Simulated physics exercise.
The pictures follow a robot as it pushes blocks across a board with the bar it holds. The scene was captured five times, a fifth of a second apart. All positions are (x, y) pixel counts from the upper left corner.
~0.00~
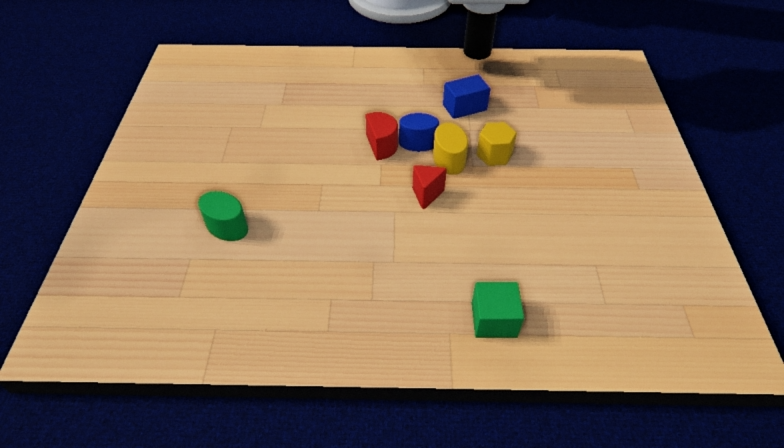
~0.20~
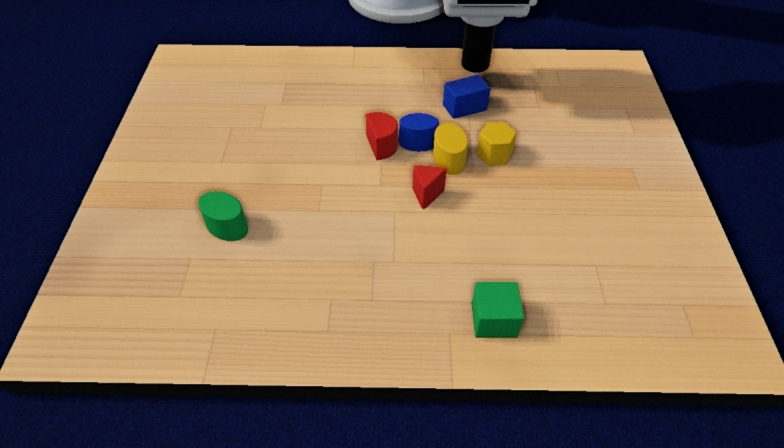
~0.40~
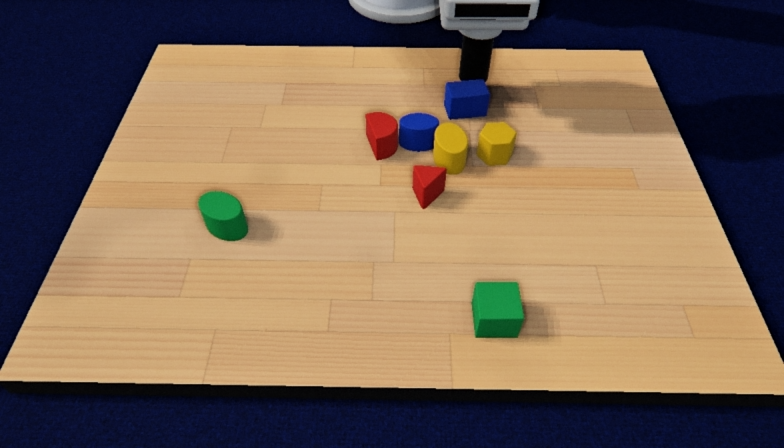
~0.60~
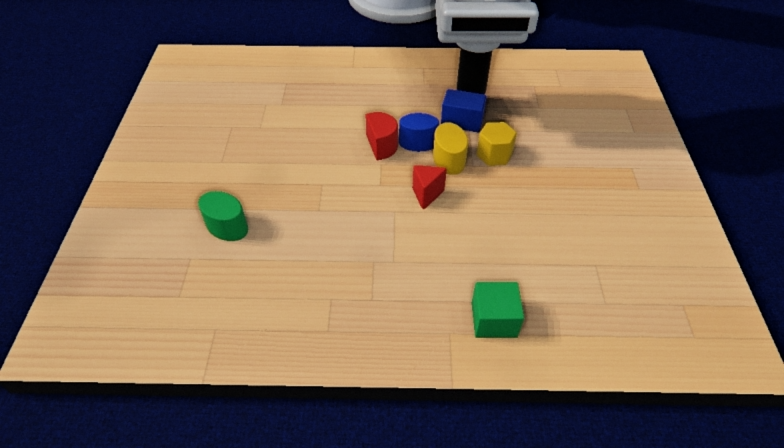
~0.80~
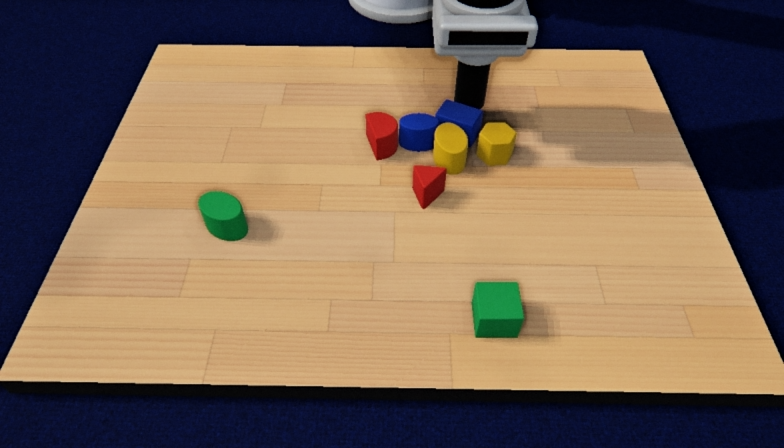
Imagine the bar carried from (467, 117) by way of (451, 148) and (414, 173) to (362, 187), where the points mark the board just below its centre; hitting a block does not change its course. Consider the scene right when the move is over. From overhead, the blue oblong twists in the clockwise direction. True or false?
That claim is false.
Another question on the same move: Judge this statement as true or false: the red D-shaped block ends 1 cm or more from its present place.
True
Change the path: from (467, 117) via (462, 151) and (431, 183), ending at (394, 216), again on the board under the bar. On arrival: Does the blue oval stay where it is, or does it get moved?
The block you're asking about gets moved.
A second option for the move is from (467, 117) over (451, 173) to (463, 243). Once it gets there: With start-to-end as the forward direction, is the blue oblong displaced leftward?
In short: No.
On the path given first. One third of the way, bar at (452, 134); red D-shaped block at (375, 123); blue oval at (405, 133), turned 70° clockwise; red three-sided block at (425, 186), turned 50° clockwise; yellow oval at (444, 171), turned 30° anticlockwise; blue oblong at (442, 145).
Two thirds of the way, bar at (413, 159); red D-shaped block at (370, 120); blue oval at (391, 137); red three-sided block at (410, 208), turned 55° clockwise; yellow oval at (441, 197), turned 70° anticlockwise; blue oblong at (414, 176), turned 45° anticlockwise.
At the end, bar at (361, 173); red D-shaped block at (366, 118); blue oval at (375, 140), turned 170° clockwise; red three-sided block at (409, 209), turned 55° clockwise; yellow oval at (441, 197), turned 75° anticlockwise; blue oblong at (411, 179), turned 55° anticlockwise; yellow hexagon not moved.
